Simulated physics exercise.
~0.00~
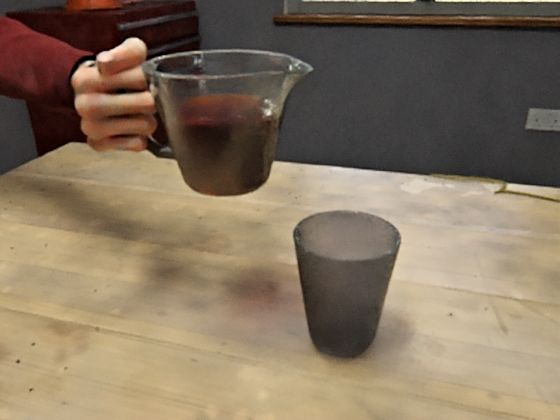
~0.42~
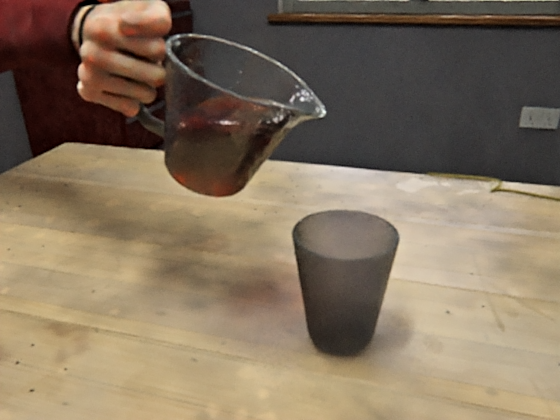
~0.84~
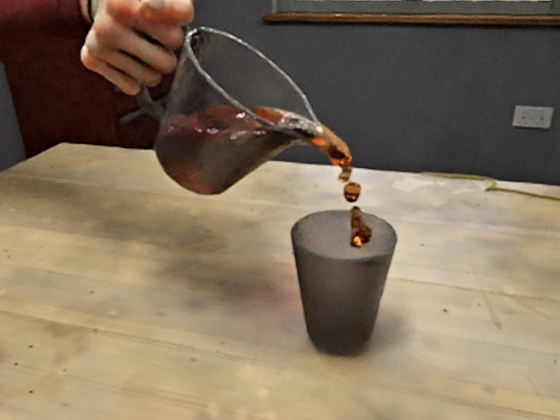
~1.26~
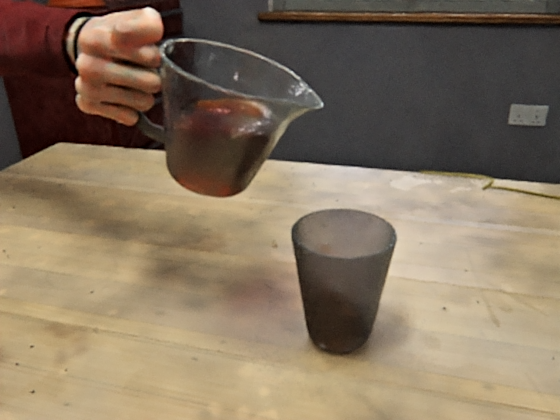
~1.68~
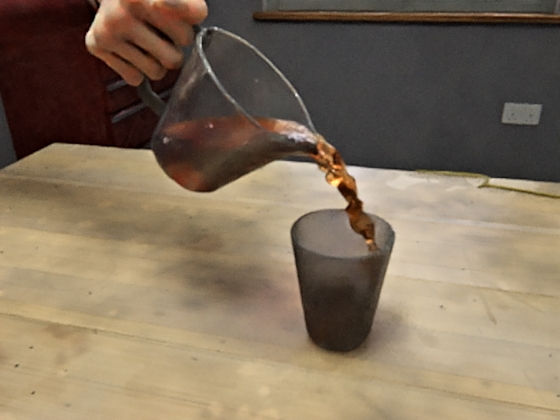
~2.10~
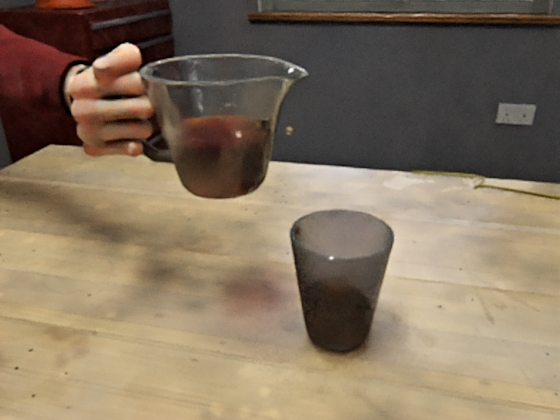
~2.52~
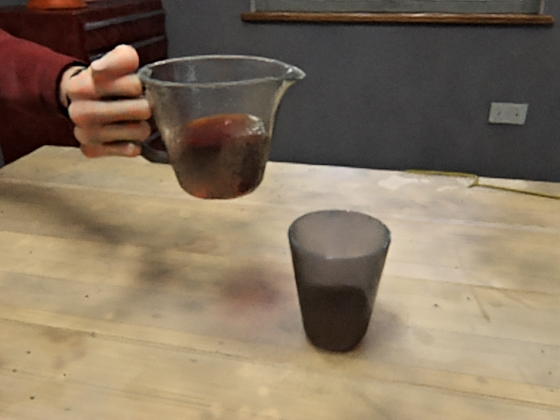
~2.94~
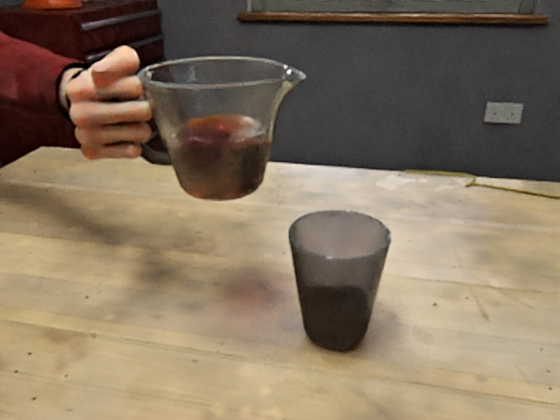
Glass jug of dark reddish tea tipping twice in a hand, pouring into a drinking glass, then held level above the table.
